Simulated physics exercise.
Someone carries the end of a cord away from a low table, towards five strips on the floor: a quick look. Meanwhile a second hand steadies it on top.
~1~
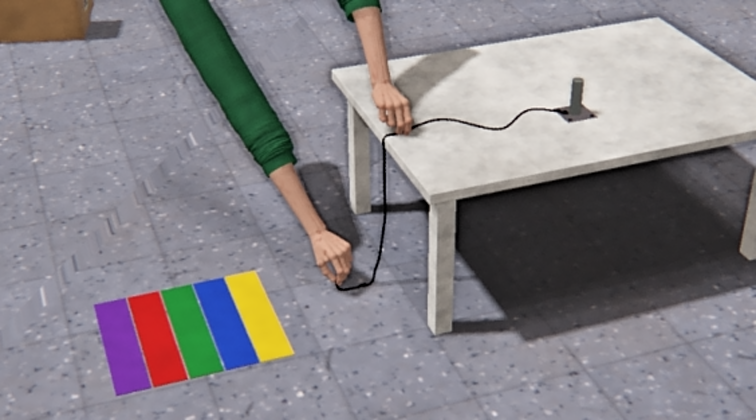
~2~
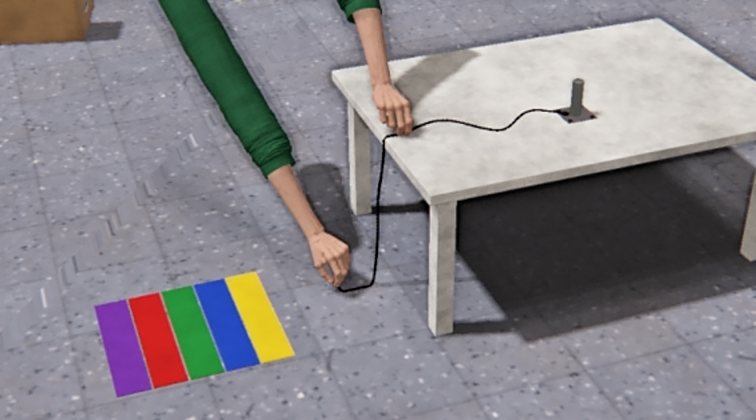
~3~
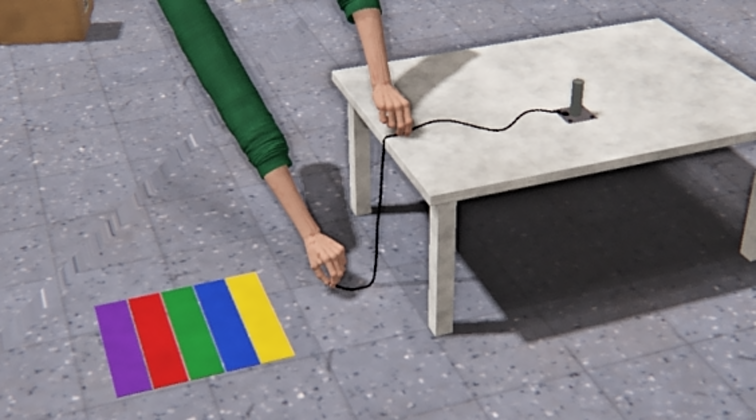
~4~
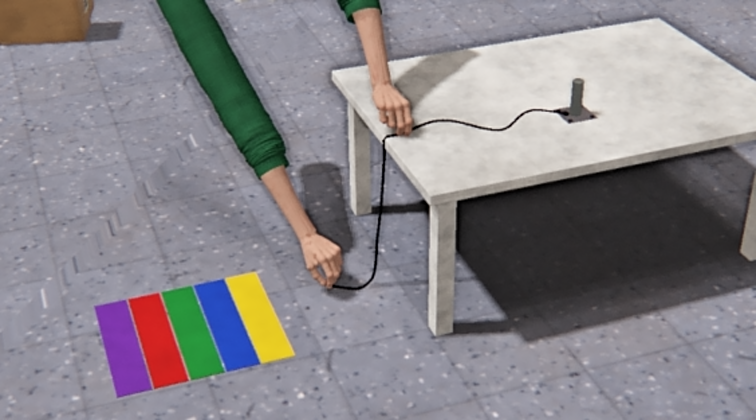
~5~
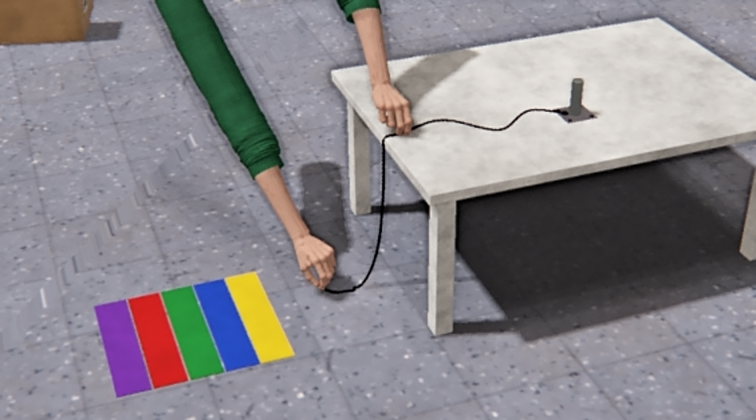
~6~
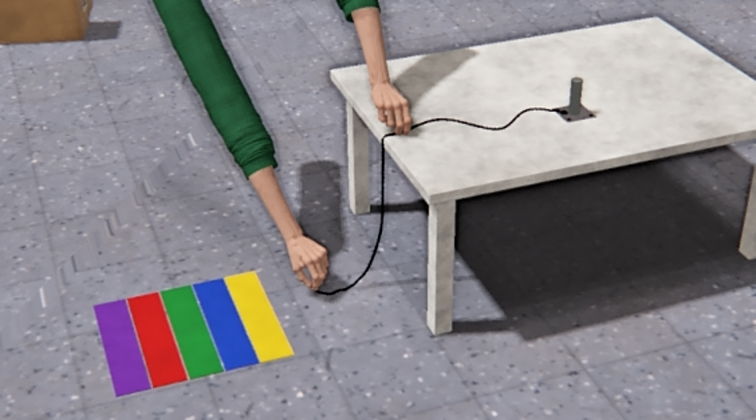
The clip opens on two green-sleeved arms holding a black cord that runs from a small post on a low pale table over its edge, with five coloured strips on the floor at left. The lower hand moves the cord's end slightly left, towards the yellow strip, while the other hand stays at the table edge.
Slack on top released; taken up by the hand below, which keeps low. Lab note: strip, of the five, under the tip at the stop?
Green.
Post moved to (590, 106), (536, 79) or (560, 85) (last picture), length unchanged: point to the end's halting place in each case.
The first try gives (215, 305), the second (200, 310) and the third (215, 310).
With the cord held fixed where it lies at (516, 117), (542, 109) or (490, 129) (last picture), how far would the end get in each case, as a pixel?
It ends up near (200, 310) the first time, (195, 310) the second and (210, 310) the third.
A little later, end near (251, 300); over yellow.
Next, end near (211, 309); over blue.
When it is tight, end near (187, 314); over green. It gets as far as the green strip.
